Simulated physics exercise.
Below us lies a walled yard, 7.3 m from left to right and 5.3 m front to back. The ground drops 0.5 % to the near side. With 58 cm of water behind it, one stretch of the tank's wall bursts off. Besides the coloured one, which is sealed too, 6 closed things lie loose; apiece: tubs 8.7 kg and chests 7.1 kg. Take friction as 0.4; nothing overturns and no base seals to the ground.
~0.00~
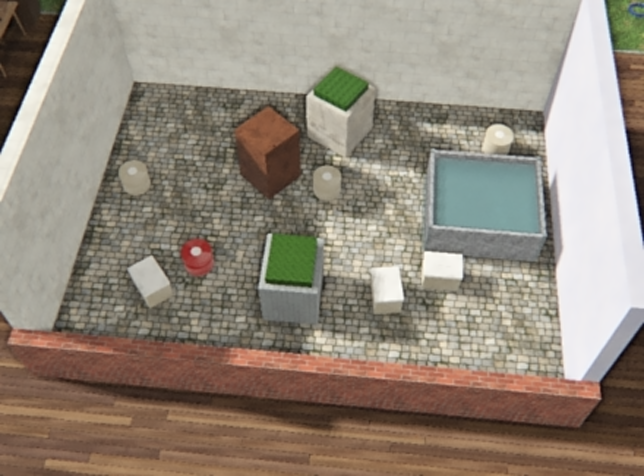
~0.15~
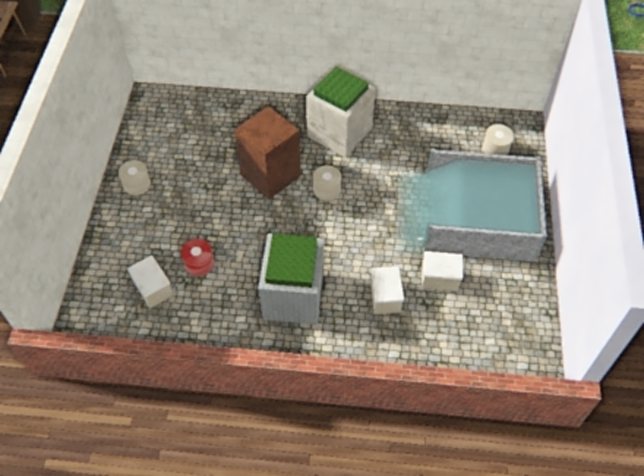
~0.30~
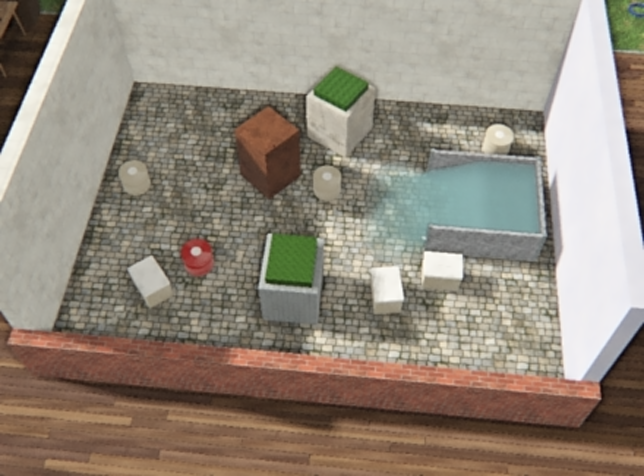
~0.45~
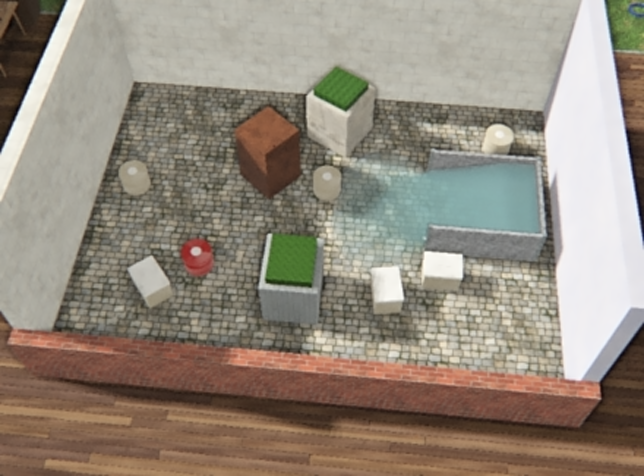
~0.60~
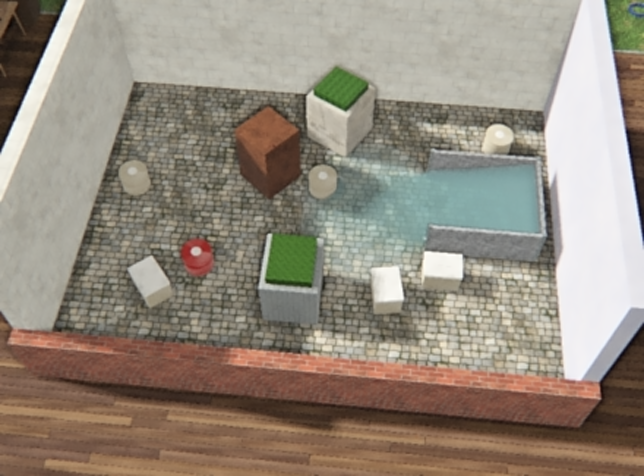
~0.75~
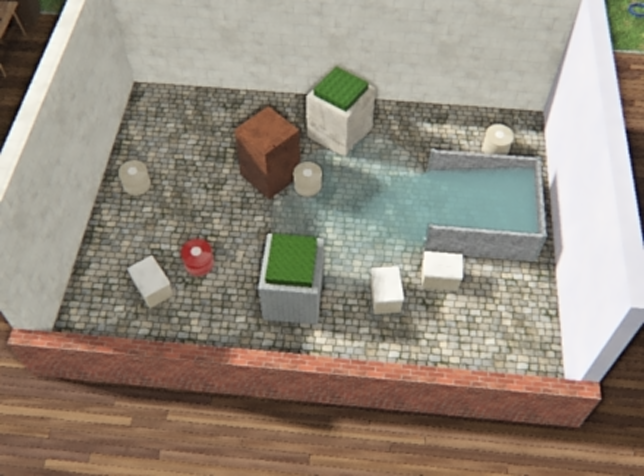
In the video, the left side of a tank in a walled, paved yard gives way and water spreads leftward across the paving; then a pale round tub slides a short way left, while the red tub stays still.
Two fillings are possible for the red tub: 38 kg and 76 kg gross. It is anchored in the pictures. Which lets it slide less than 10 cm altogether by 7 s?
For it, only the larger load is enough.
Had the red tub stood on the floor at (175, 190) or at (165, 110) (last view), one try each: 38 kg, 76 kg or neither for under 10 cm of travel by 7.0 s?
In turn: Either load holds; either load holds.
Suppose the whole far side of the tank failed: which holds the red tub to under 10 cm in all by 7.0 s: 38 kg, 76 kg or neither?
Then the lower weight is enough.
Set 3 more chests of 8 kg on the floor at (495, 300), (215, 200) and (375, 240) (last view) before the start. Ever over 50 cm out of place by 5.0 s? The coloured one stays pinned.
In turn: Short of it, more, over.
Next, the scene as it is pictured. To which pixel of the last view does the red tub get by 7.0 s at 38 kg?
Around (168, 265).
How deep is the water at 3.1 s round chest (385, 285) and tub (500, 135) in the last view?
Roughly 1 and 0 cm.
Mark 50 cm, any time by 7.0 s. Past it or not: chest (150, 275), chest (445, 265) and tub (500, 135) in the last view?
In that order: Past it, less, under.
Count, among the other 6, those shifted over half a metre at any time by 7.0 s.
I count 3.
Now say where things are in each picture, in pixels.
The red tub at (196, 251), on the bottom; 2.3 m2 under water; 0 of 7 have shifted, in the first picture.
The red tub at (196, 251) rests on the ground; 3.1 m2 under water; 0 of 7 have shifted, in the second picture.
The red tub at (196, 251) rests on the ground; water covers 4.1 m2; 0 of 7 have shifted, in the third picture.
The red tub at (196, 251), on the bottom; 5.3 m2 under water; 0 of 7 have shifted, in the fourth picture.
The red tub at (196, 251) rests on the ground; 6.5 m2 under water; 1 of 7 have shifted, in the fifth picture.
The red tub at (196, 251), on the bottom; water covers 7.7 m2; 1 of 7 have shifted, in the sixth picture.
After 1.4 s the red tub would be 0 cm from its start with 38 kg and 0 cm from its start with 76 kg; 2 cm of water round it then.
After 3.1 s the red tub would be 45 cm from its start with 38 kg and 2 cm from its start with 76 kg; 7 cm of water round it then.
After 4.9 s the red tub would be 45 cm from its start with 38 kg and 2 cm from its start with 76 kg; 3 cm of water round it then.
After 7.0 s the red tub would be 45 cm from its start with 38 kg and 2 cm from its start with 76 kg; 7 cm of water round it then.
